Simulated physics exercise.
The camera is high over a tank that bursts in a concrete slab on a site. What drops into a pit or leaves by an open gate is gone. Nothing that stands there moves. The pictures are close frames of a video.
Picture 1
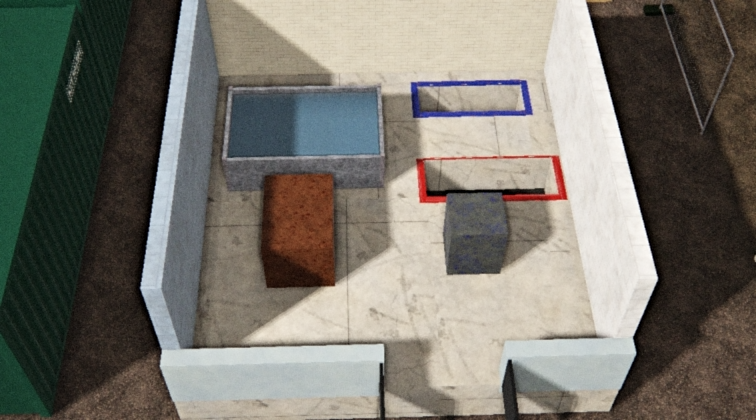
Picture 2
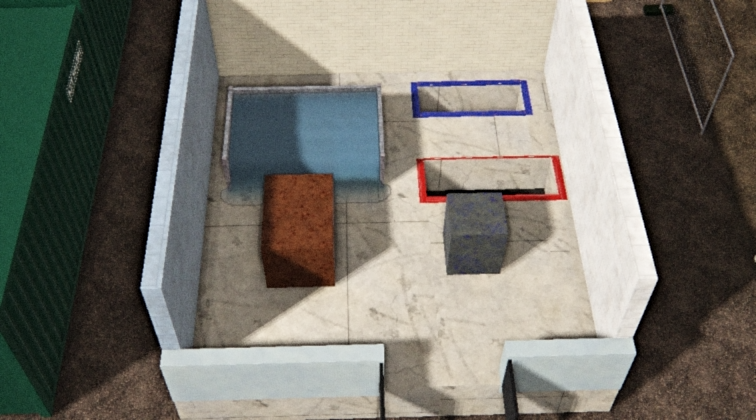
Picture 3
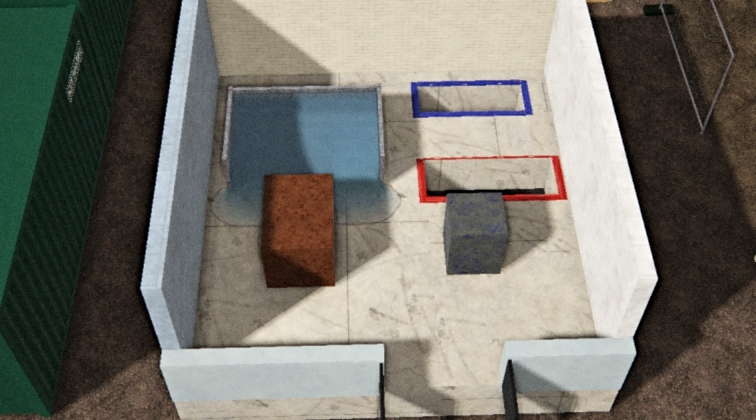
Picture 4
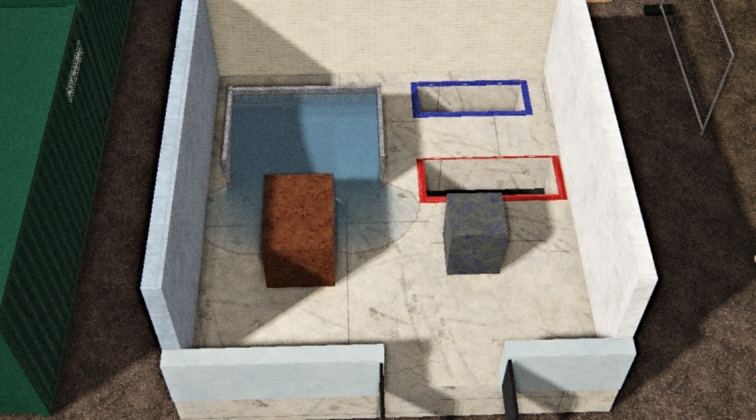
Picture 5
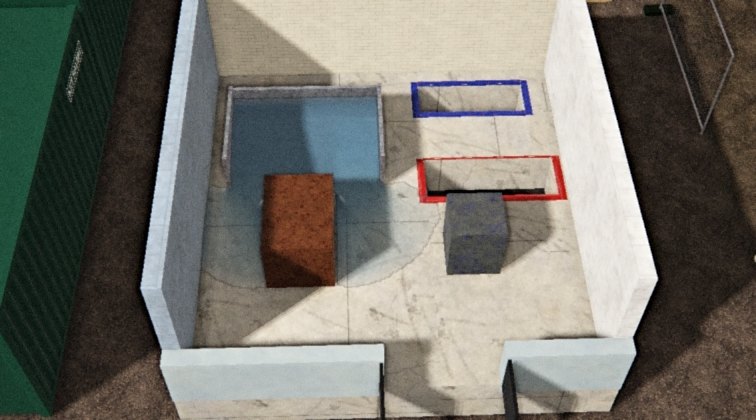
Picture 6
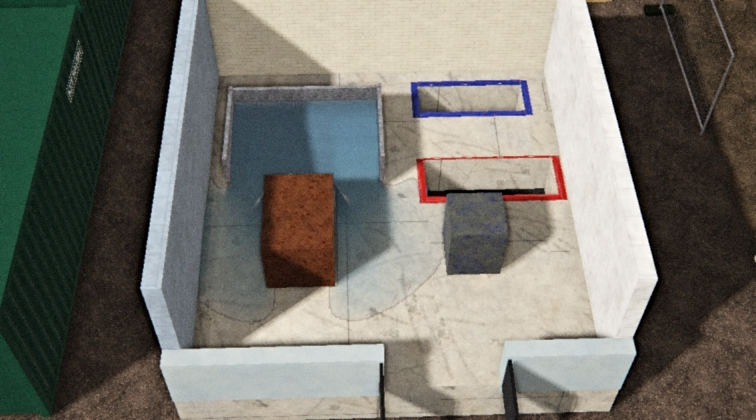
On a walled concrete slab, a tank's front opens and water spreads around a rust-brown block toward the viewer, thinning outward.
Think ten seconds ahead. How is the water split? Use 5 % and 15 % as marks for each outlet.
In the end: The gate takes more than 15 %; the red pit takes more than 15 %; the blue pit takes less than 5 %.
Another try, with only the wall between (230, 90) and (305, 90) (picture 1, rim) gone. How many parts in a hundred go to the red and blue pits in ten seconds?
Roughly, in per cent: Red 8, blue 40.
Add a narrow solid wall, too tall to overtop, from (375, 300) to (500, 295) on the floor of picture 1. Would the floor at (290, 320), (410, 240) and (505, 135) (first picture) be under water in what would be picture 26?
In turn: Flooded, awash, clear.
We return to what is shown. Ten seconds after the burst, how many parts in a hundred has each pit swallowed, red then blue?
About 20 and 0 per cent.
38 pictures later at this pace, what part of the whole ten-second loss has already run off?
Some 50 per cent.
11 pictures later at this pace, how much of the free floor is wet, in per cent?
About 55 per cent.
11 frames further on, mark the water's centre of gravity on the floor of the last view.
Around (311, 231).
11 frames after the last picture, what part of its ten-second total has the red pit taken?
About 0 per cent.
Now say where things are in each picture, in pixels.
The tank at (305, 125) is whole and still, in the first picture.
The front is at (224, 192), out from the gap at (305, 178), in the second picture.
The front is at (219, 210), out from the gap at (306, 179), in the third picture.
The front is at (205, 229), out from the gap at (306, 180), in the fourth picture.
The front is at (202, 264), out from the gap at (306, 180), in the fifth picture.
Water pours out at (306, 180) and has run to (239, 315), in the sixth picture.
A moment on, water covers 40 % of the floor; the gate 1 %, the red pit 0 %, the blue pit 0 %.
Next, water covers 55 % of the floor; the gate 6 %, the red pit 0 %, the blue pit 0 %.
Then, water covers 65 % of the floor; the gate 15 %, the red pit 2 %, the blue pit 0 %.
Later, water covers 75 % of the floor; the gate 18 %, the red pit 6 %, the blue pit 0 %.
In the end, water covers 80 % of the floor; the gate 28 %, the red pit 19 %, the blue pit 1 %.
